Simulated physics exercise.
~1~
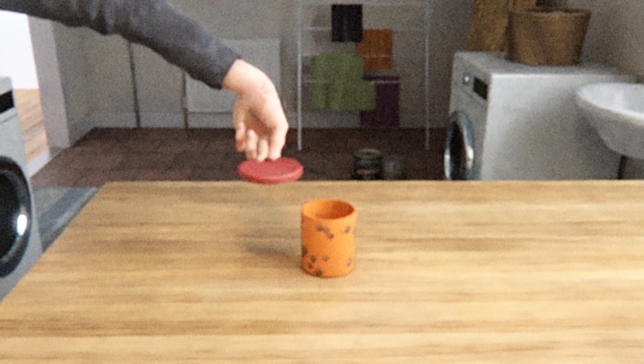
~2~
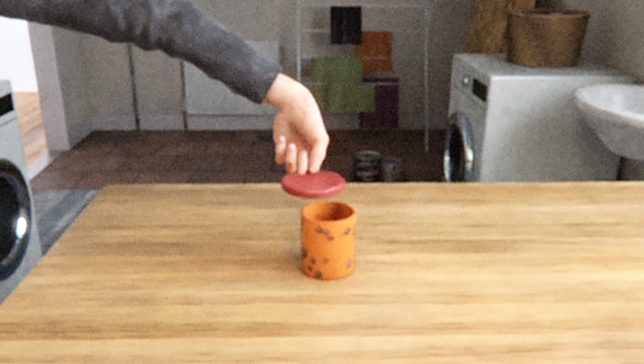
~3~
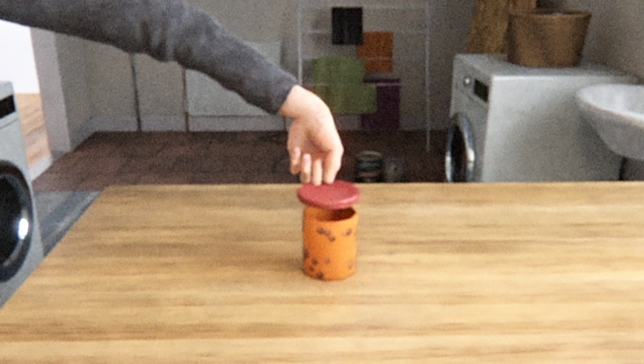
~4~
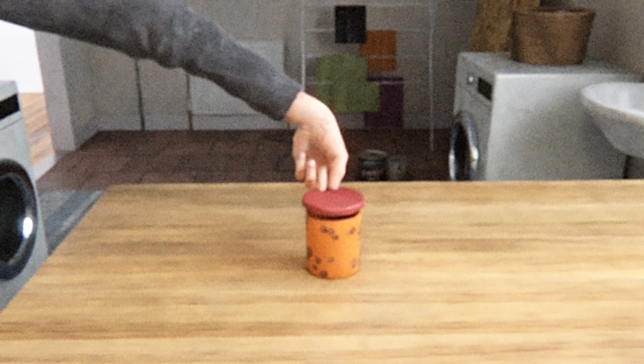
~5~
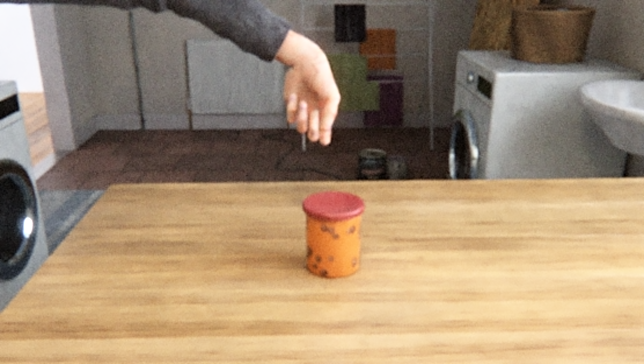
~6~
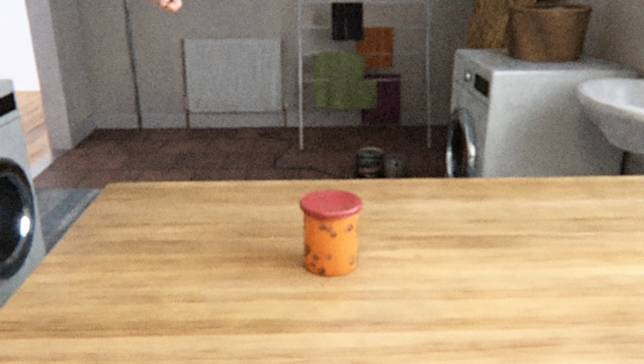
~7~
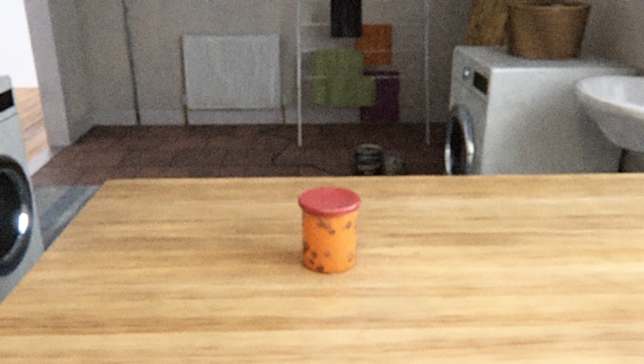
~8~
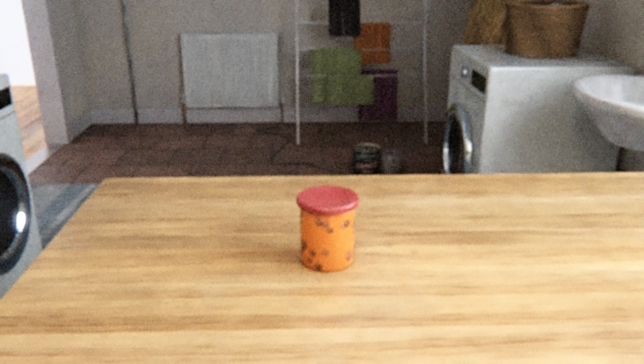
A hand in a dark grey sleeve reaches in from the upper left, holding a red coaster over a light wooden table in a laundry room, seen from the front by a slightly swaying camera. An open orange container with dark spots stands mid-table, with white machines at both sides, a sink at right and a drying rack behind. The hand carries the coaster right and lowers it onto the container's rim. The fingers let go and the arm withdraws toward the upper left. The coaster stays resting on the rim, covering the opening like a lid.
